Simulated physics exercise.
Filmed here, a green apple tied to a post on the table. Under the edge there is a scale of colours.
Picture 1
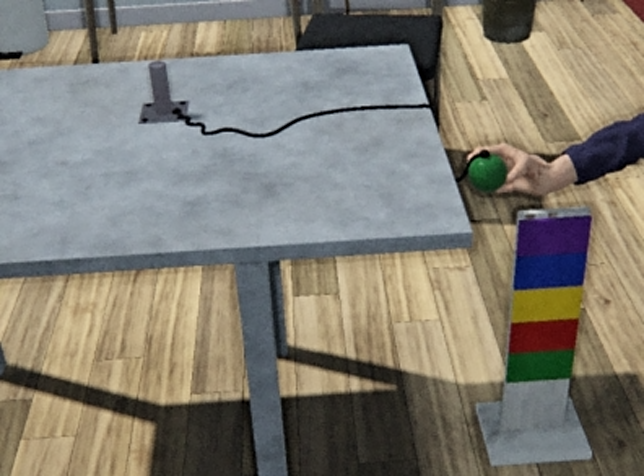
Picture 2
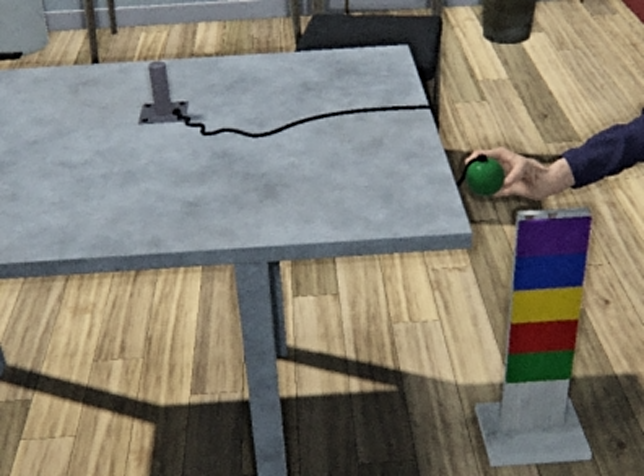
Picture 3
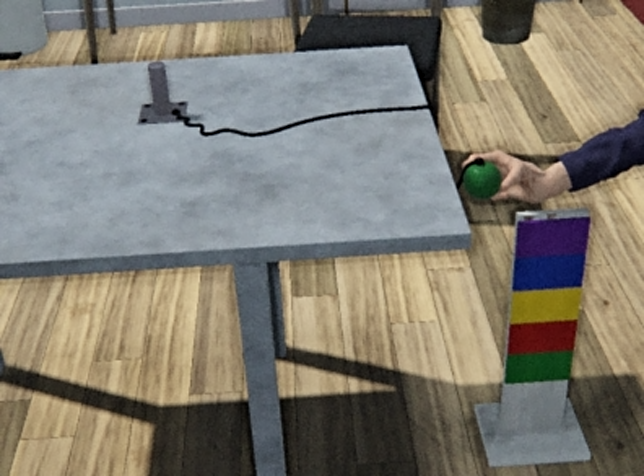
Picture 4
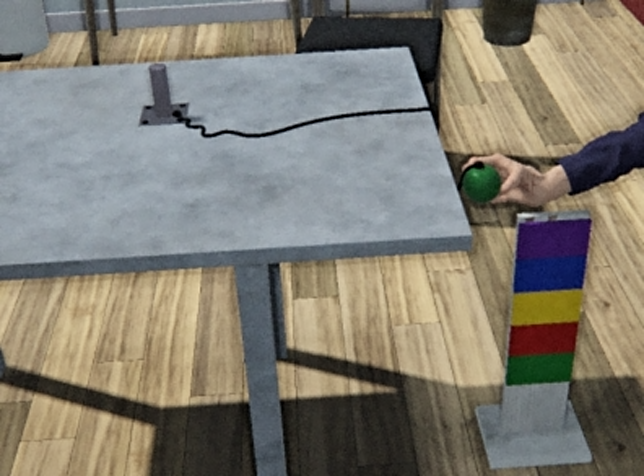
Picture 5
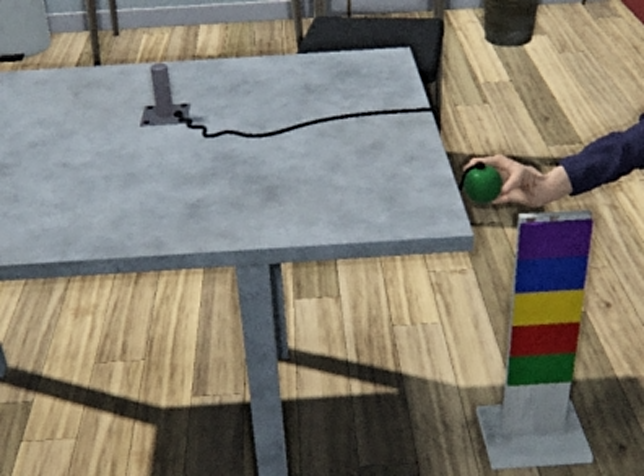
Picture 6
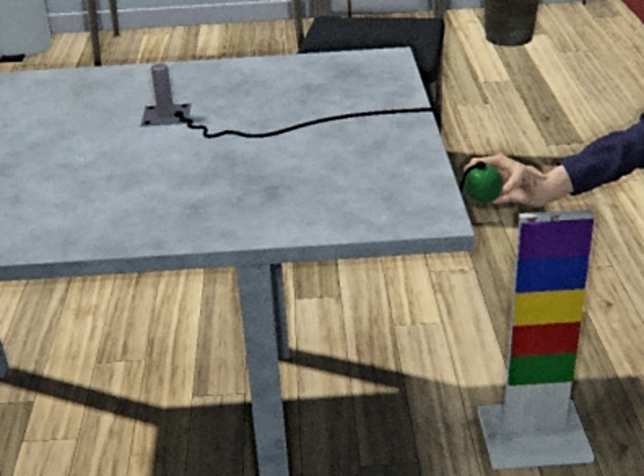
A green ball-like object on a dark cord, held by a hand at the table's right edge, shifts very slightly left and down, then stays almost still. The cord runs slackly across the grey table from a small post, while a stand with purple, blue, yellow, red and green bands remains below.
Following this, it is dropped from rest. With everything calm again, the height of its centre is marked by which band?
By the yellow band.
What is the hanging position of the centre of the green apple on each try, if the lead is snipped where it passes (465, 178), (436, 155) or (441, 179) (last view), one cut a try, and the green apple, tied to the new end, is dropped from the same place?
First (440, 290), then (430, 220), then (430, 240).
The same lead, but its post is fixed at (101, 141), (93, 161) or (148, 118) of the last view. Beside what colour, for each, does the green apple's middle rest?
Try by try: Blue; blue; yellow.
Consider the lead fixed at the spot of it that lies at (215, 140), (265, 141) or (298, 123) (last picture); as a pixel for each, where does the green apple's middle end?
About (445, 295), (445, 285) and (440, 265).
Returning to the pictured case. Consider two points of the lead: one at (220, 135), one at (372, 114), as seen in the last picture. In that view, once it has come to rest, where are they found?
Point one to (261, 114), point two to (422, 115).
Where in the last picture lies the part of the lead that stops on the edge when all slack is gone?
Answer: The point at (385, 113).
Early on, apple near (460, 297); level with yellow.
Midway, apple near (396, 295); level with yellow.
Near the end, apple near (439, 298); level with yellow.
Finally, apple near (436, 299); level with yellow. The yellow one.
